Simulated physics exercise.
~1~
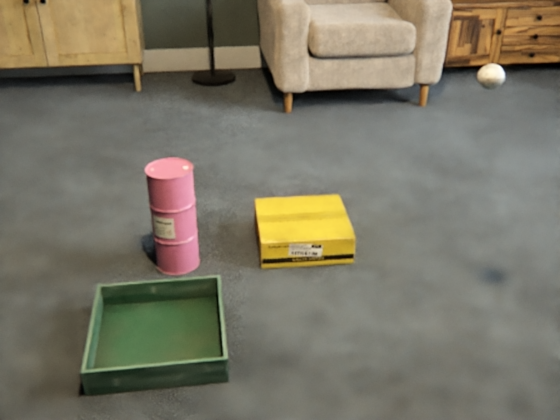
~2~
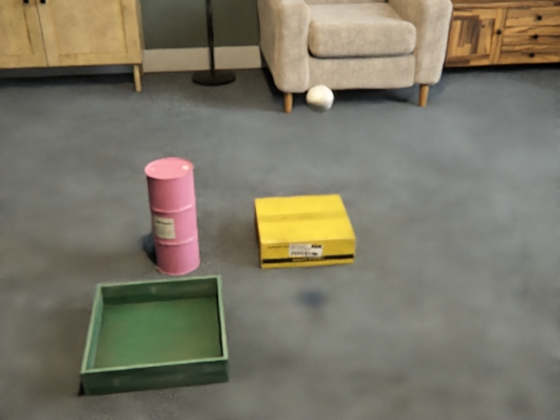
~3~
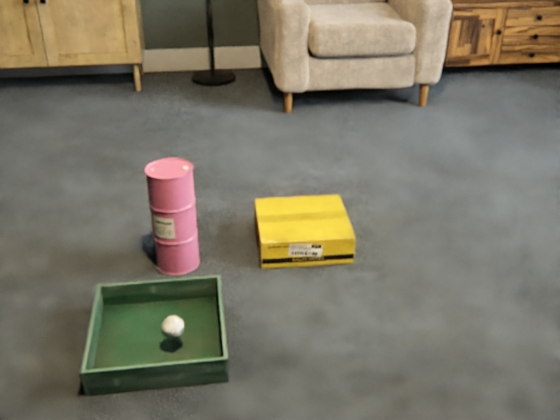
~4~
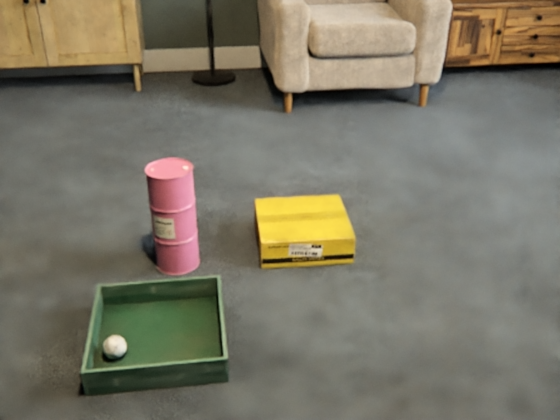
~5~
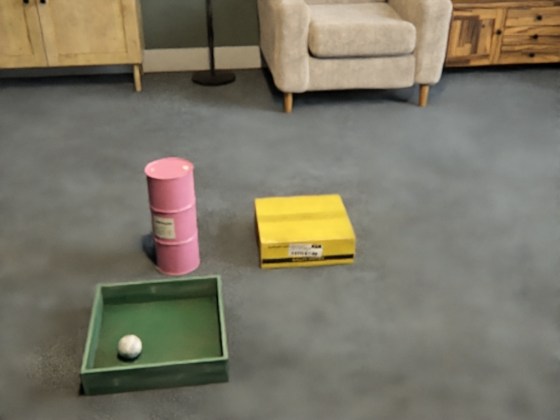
A white ball flew leftward across the room, passing in front of an armchair, and dropped into an open green box, where it moved to the left side, then slightly back right, staying inside while the pink canister and yellow parcel stood undisturbed.
